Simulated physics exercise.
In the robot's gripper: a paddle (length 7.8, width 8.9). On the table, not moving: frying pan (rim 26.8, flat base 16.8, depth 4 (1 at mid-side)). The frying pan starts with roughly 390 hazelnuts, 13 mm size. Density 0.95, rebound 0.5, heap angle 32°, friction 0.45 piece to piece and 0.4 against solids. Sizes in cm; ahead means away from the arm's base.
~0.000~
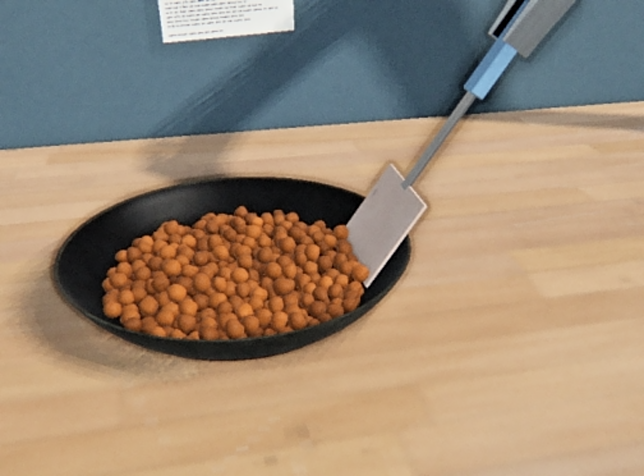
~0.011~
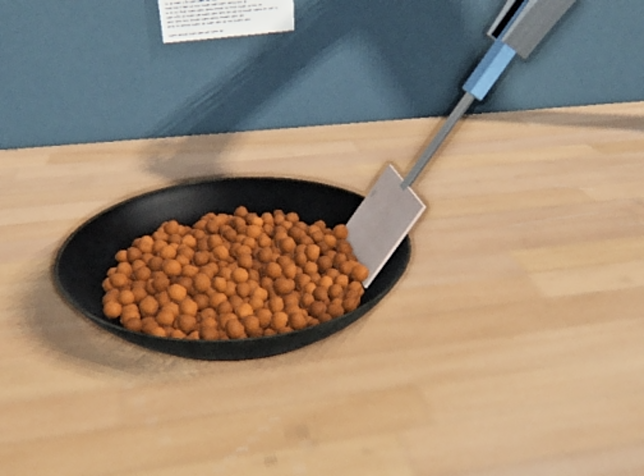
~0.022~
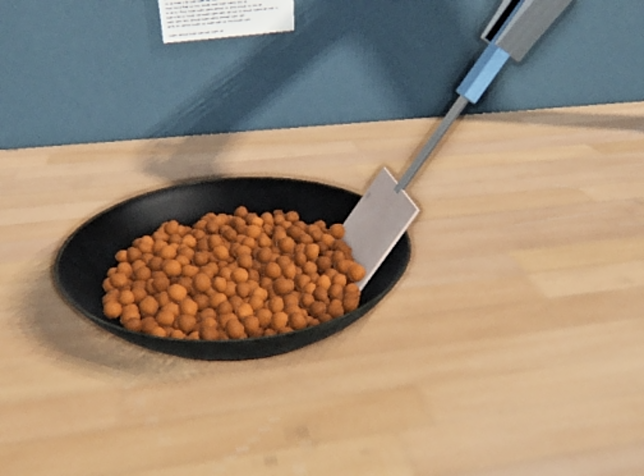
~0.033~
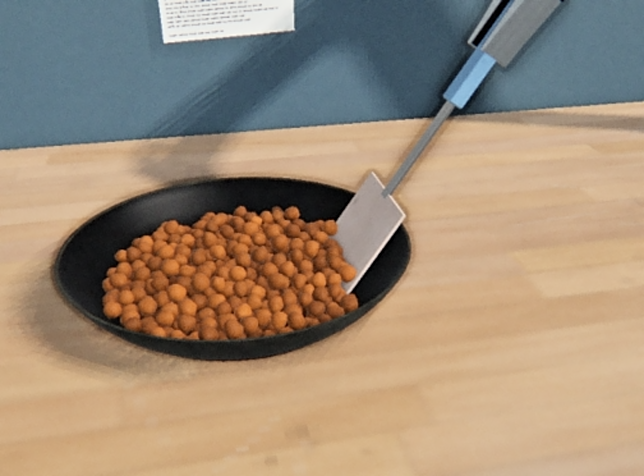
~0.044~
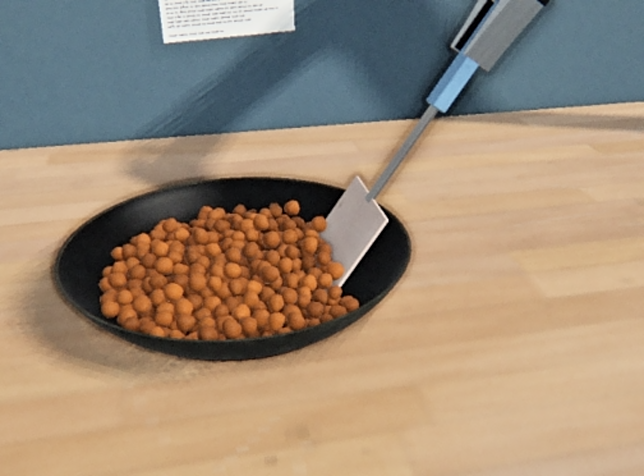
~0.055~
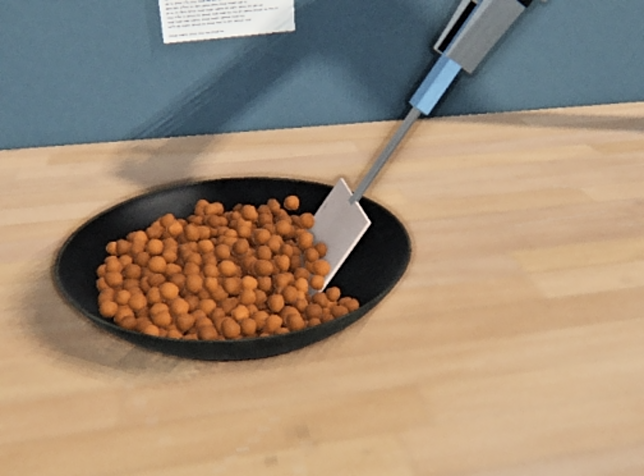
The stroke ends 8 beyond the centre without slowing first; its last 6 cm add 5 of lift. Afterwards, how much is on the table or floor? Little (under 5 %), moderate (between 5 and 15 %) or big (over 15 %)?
A big share, over 15 %, ends on the table or floor.
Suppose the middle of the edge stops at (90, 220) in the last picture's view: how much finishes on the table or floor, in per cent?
Some 35 per cent.
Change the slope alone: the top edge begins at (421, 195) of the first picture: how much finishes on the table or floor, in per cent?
About 25 per cent.
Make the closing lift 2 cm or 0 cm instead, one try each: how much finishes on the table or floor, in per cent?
Some 30 and 30 per cent.
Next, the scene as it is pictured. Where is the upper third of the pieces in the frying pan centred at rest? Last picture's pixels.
Around (134, 267).
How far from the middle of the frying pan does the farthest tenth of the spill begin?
About 95 cm.
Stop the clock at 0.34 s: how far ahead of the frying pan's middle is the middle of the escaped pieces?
Roughly 28 cm.
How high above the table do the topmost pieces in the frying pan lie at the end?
About 5.0 cm.
By 0.09 s, sloping 55°, highest piece 7 above the table; 387 in the frying pan.
By 0.12 s, sloping 55°, highest piece 8 above the table; 387 in the frying pan.
By 0.34 s, sloping 55°, highest piece 13 above the table; 291 in the frying pan, 45 on the table or floor, 51 on the blade or in flight.
By 1.39 s, sloping 55°, highest piece 5 above the table; 291 in the frying pan, 96 on the table or floor.
Final count, 291 in the frying pan, 96 on the table or floor. That is 25 % on the table or floor.
